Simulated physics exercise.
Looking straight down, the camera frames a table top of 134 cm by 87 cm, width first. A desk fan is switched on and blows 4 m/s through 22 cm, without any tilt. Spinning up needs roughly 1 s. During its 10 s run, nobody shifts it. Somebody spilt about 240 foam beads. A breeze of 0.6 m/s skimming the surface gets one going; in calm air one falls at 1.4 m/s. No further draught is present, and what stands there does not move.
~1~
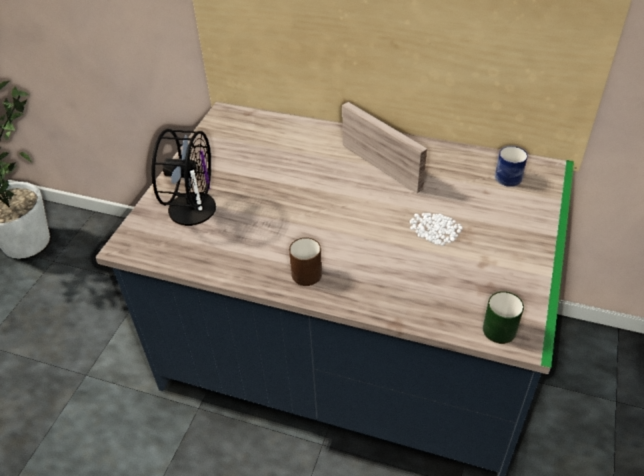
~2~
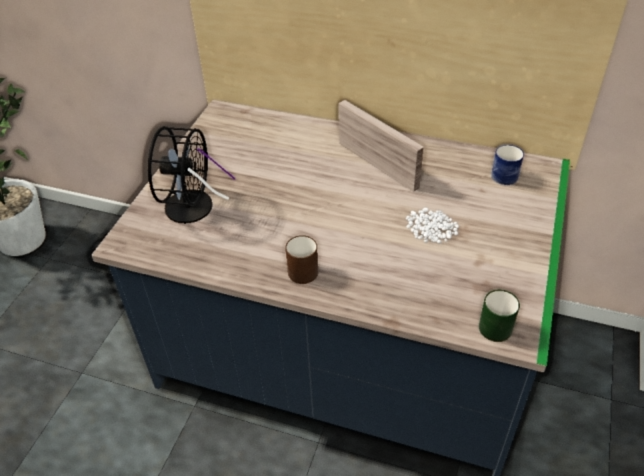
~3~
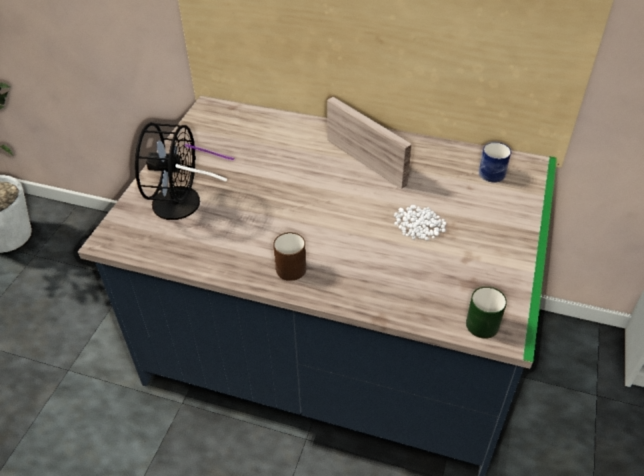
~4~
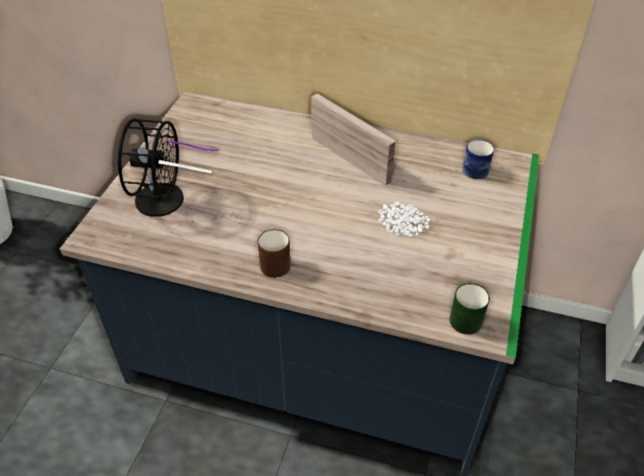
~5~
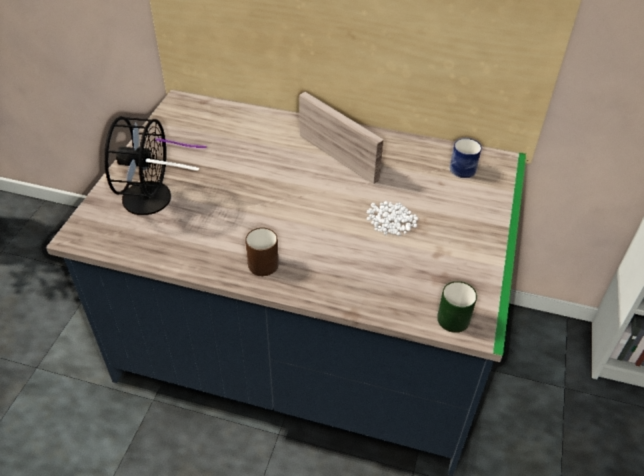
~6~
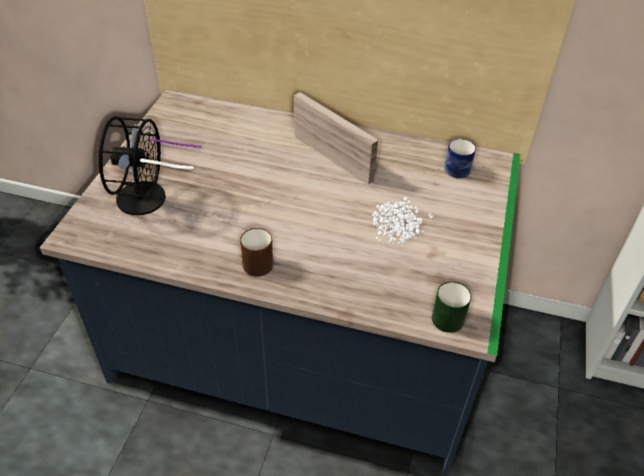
On a wooden table top with a green edge, a small black fan blew its streamers out to the right past three mugs and an upright board, and then the little white beads began spreading slightly.
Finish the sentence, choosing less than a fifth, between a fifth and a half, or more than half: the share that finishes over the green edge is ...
The share that finishes over the green edge is more than half.
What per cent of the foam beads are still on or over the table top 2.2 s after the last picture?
Around 2 percent remain.
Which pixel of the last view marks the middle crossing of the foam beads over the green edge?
Around (511, 236).
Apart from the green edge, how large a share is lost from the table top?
Around 0 % of them.
Then, 1.0 s after the last picture, 3 % are on the move or not yet settled, 97 % are over the green edge.
Then, 2.2 s after the last picture, 2 % are on the move or not yet settled, 97 % are over the green edge.
Then, 4.6 s after the last picture, 2 % are on the move or not yet settled, 98 % are over the green edge.
Then, 9.1 s after the last picture, at the end, 98 % are over the green edge.
